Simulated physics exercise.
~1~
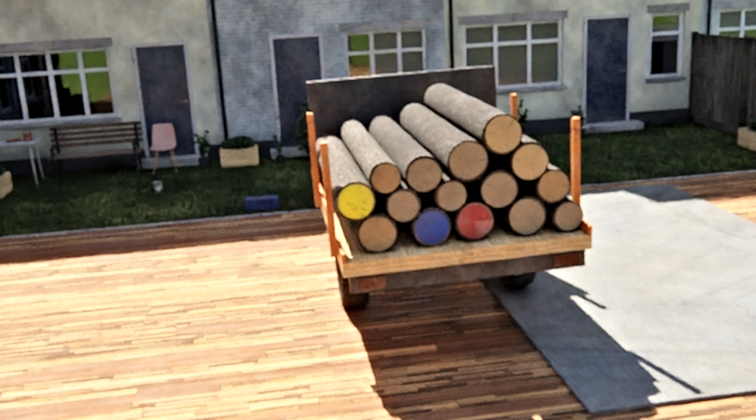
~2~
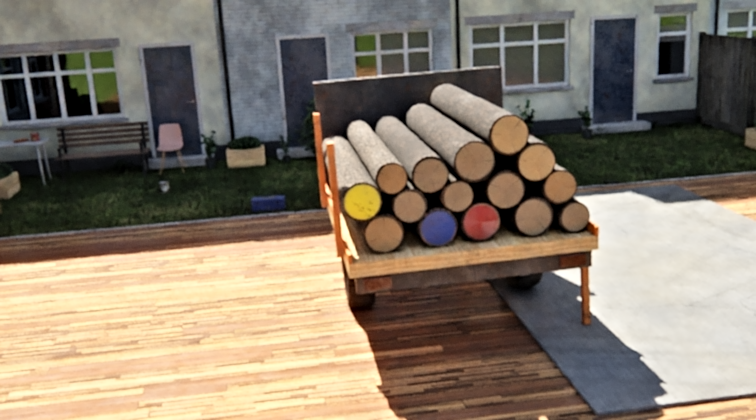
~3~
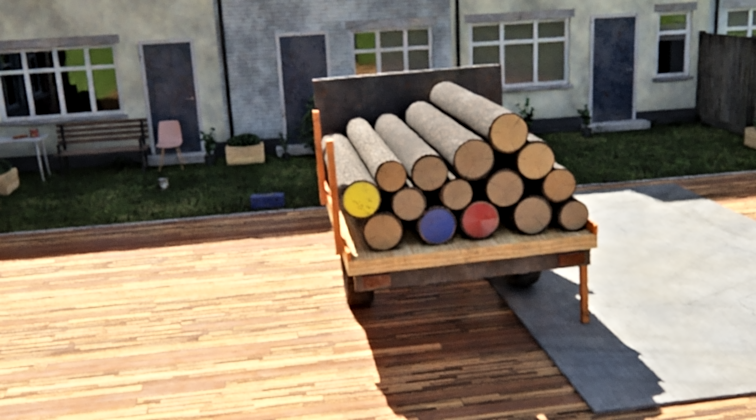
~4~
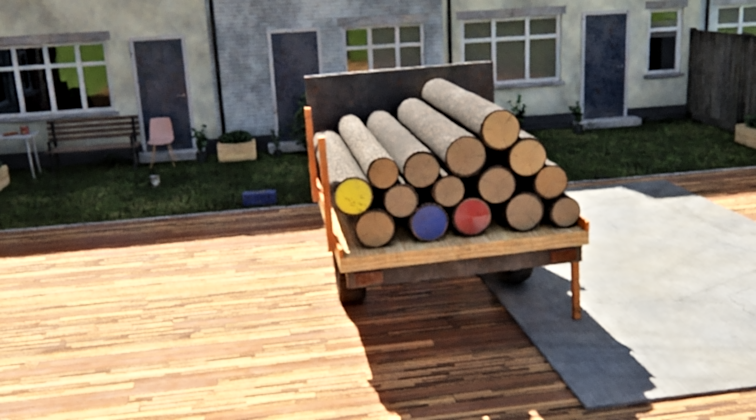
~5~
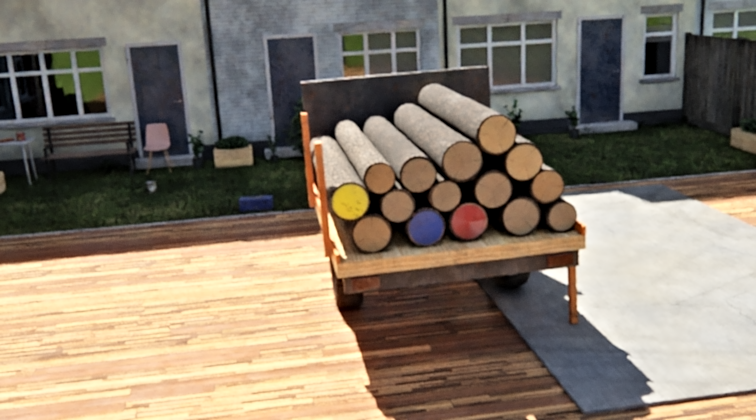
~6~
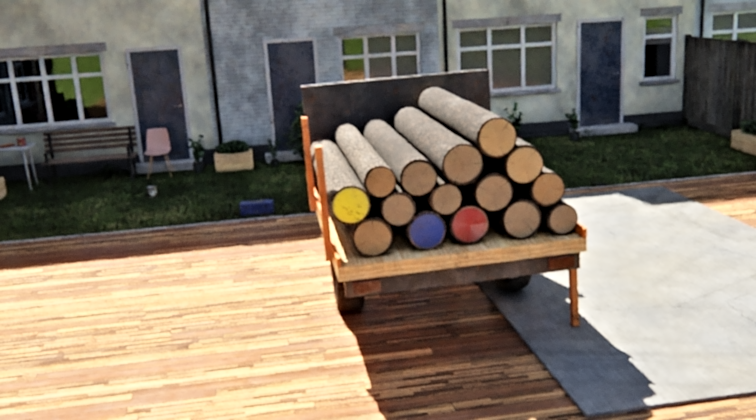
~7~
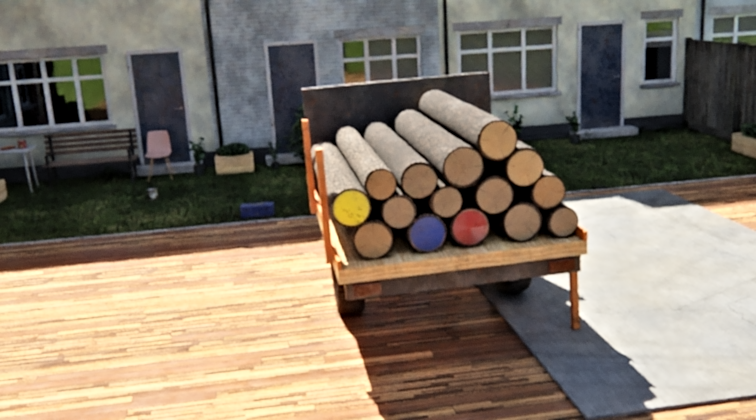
At the start, a farm trailer stands tail-on on a wooden floor in front of a row of houses, loaded with a sloping stack of logs. Upright posts hold the load at both sides, and the log ends include one yellow, one blue and one red. The posts on the right side then swing down and hang below the edge of the deck. The logs stay stacked as before, while the view sways slightly. At the end, the whole load still rests on the trailer, with the left posts upright and no log fallen.
